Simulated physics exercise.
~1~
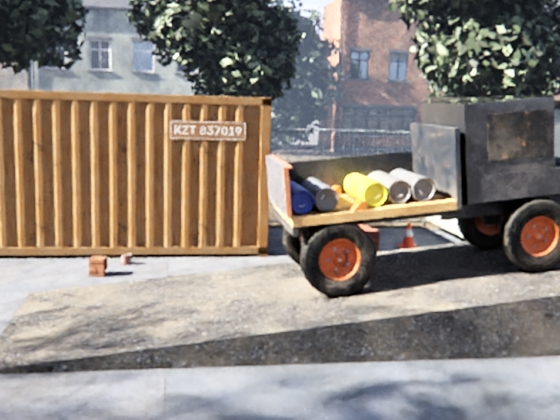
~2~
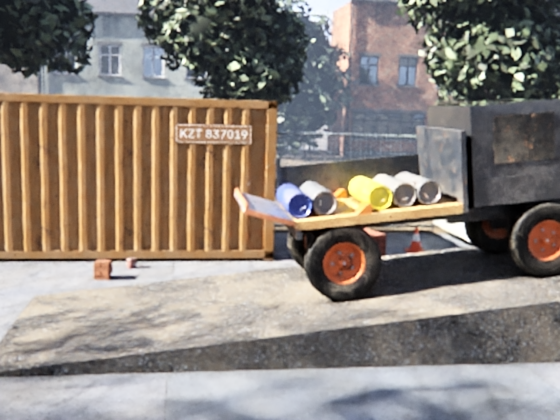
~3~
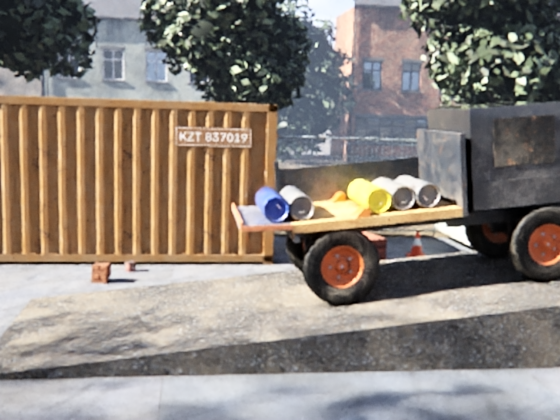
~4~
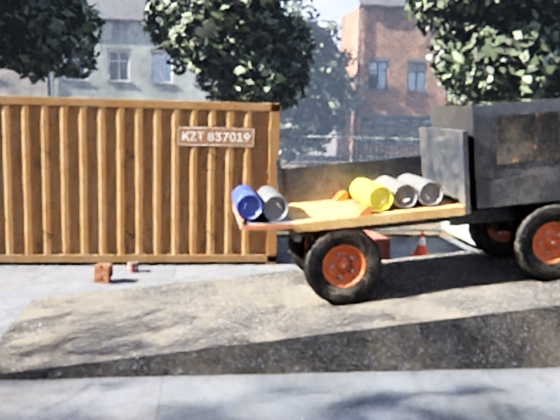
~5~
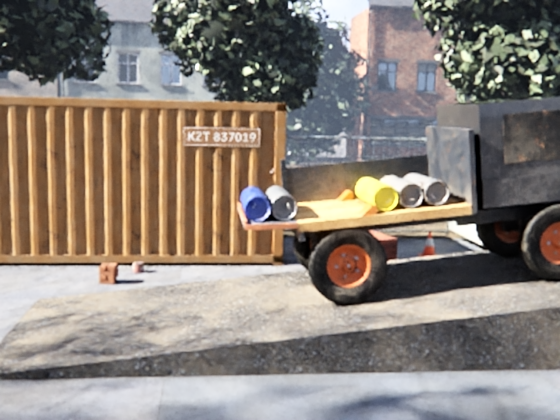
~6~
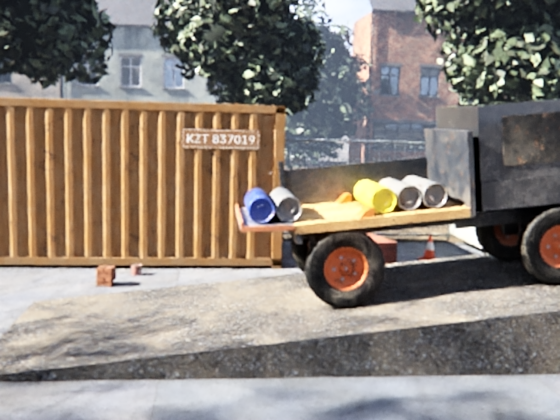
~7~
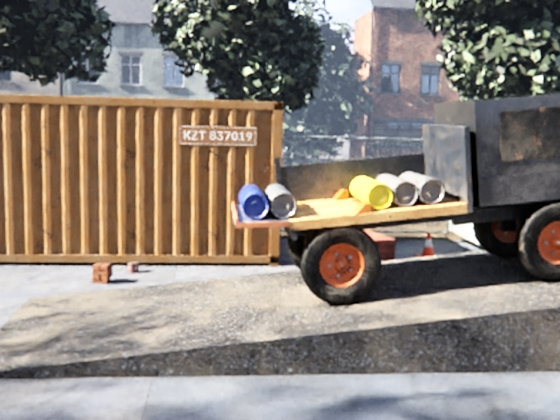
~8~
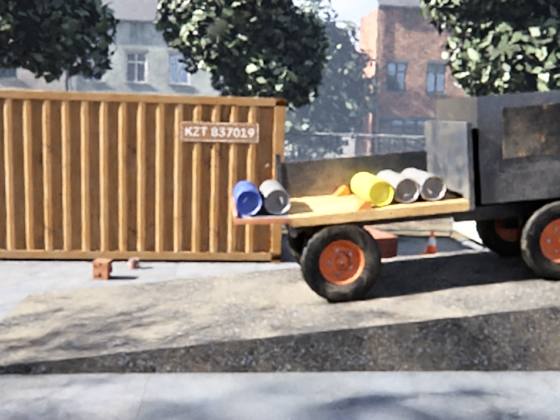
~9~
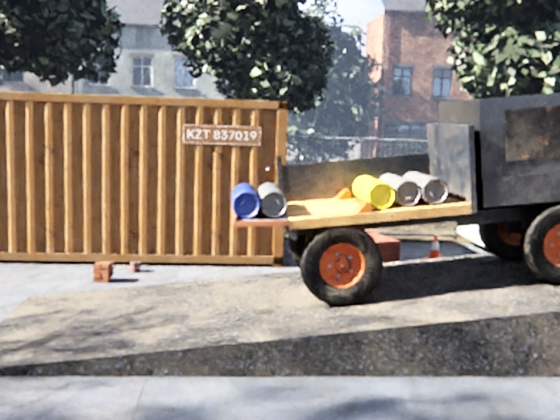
The tailgate of a trailer-like truck bed, parked on a slope falling to the left, drops open until it lies almost level with the bed. A blue cylinder and the grey one beside it roll left onto the lowered gate, while the yellow cylinder and its neighbours stay put farther up the bed. The blue one stops near the gate's outer edge, rolls slightly back to the right, then eases left again. It ends resting at that edge with the grey one close beside it, and no cylinder has fallen off.
